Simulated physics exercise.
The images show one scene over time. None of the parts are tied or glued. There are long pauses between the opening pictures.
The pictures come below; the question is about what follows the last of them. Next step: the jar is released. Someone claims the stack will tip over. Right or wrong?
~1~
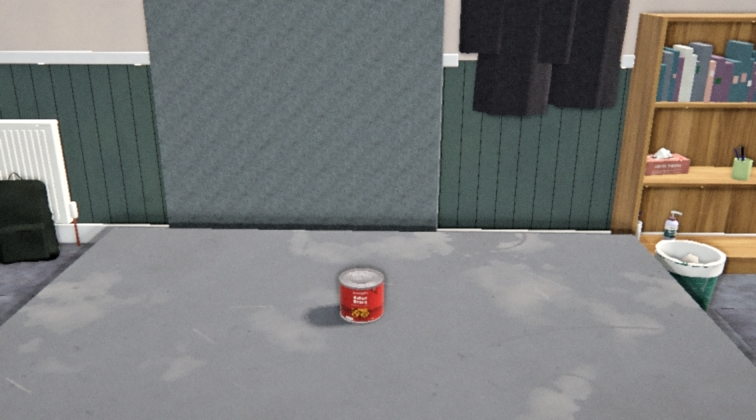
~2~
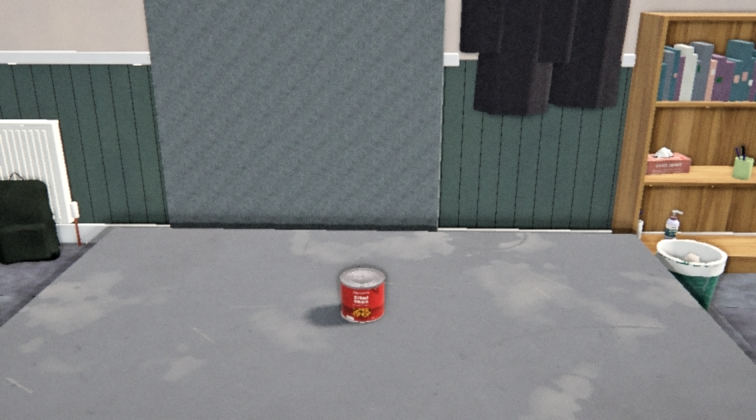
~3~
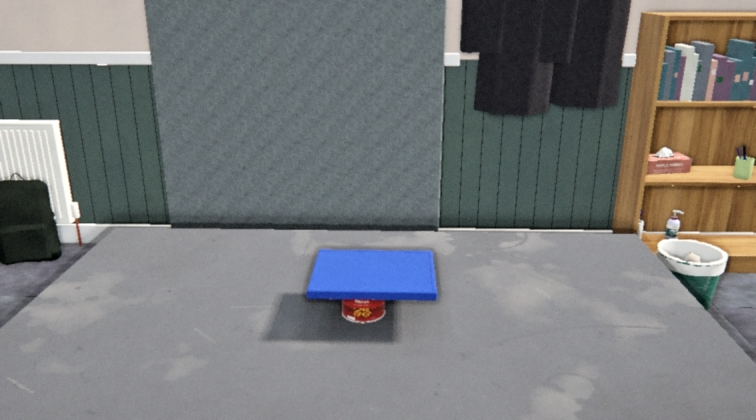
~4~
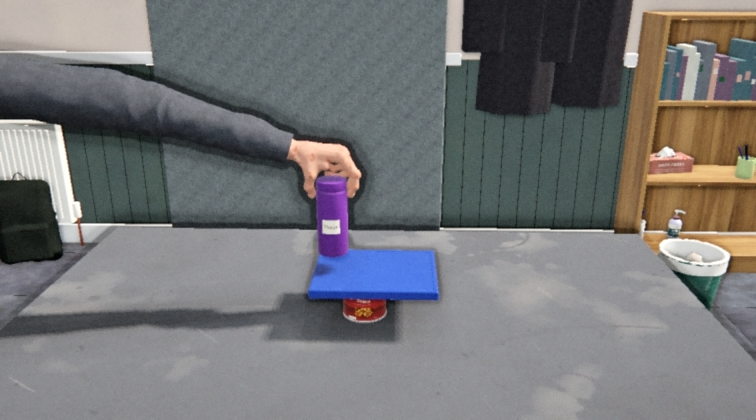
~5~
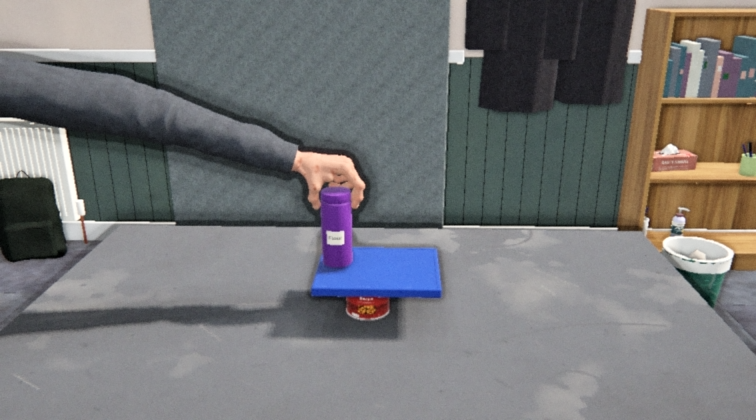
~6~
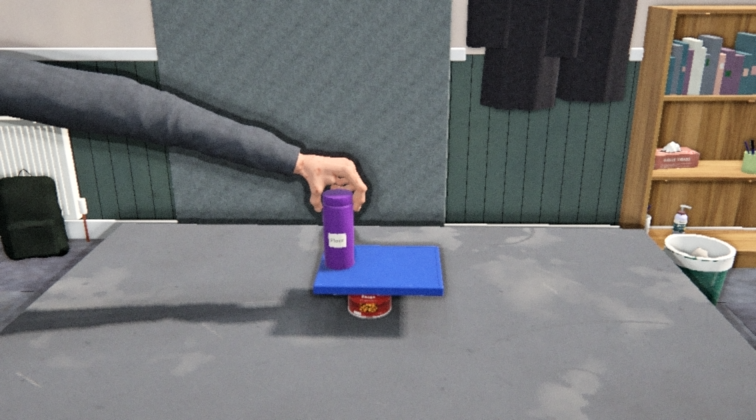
Wrong, it stays upright.
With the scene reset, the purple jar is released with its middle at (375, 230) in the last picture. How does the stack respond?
After that, it remains intact.
Then, 0.60 s later than the last frame, all is still.
Then, 1.30 s later than the last frame, purple jar resting near (339, 230).
When it is over, all 3 as before. End places, in pixels of the last picture, purple jar near (338, 230). The stack keeps its balance.
